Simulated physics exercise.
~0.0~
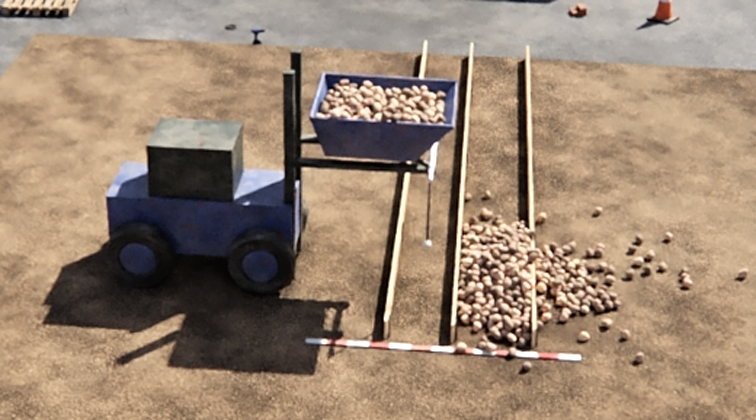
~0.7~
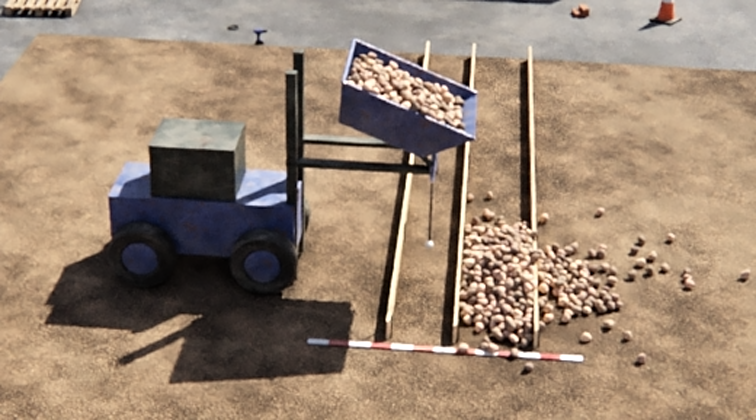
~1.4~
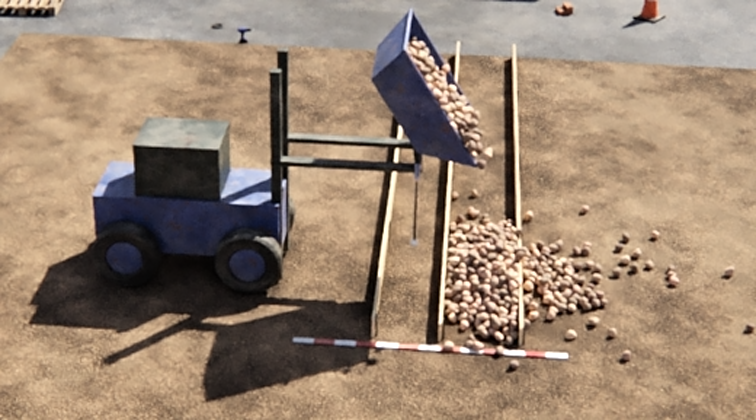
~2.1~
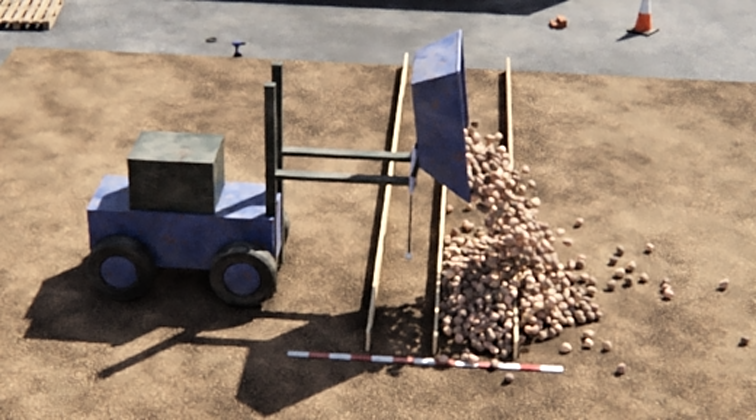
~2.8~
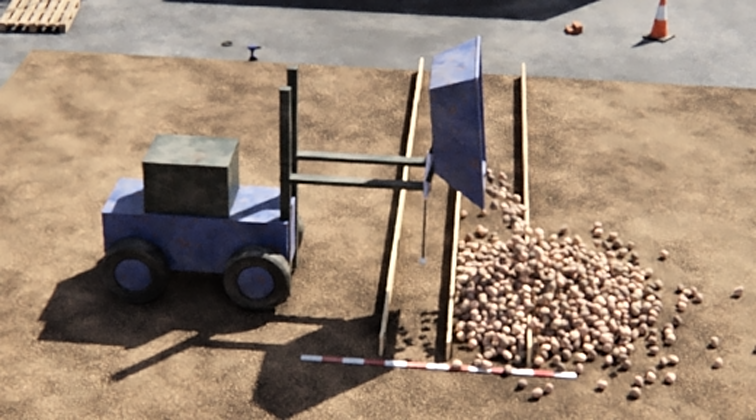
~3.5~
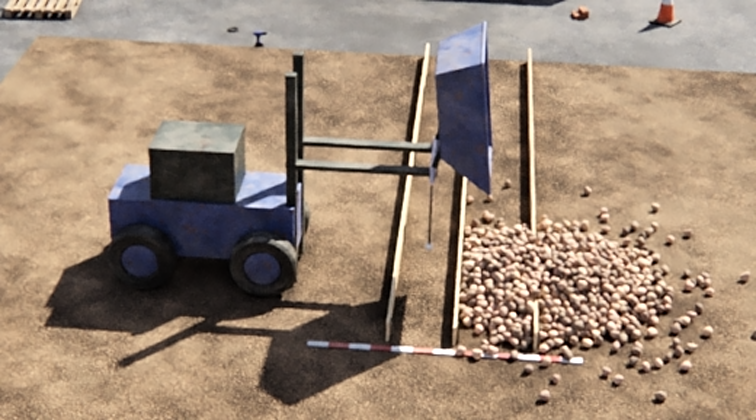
A blue forklift tips its raised skip, pouring brown stones onto a pile that spreads right.
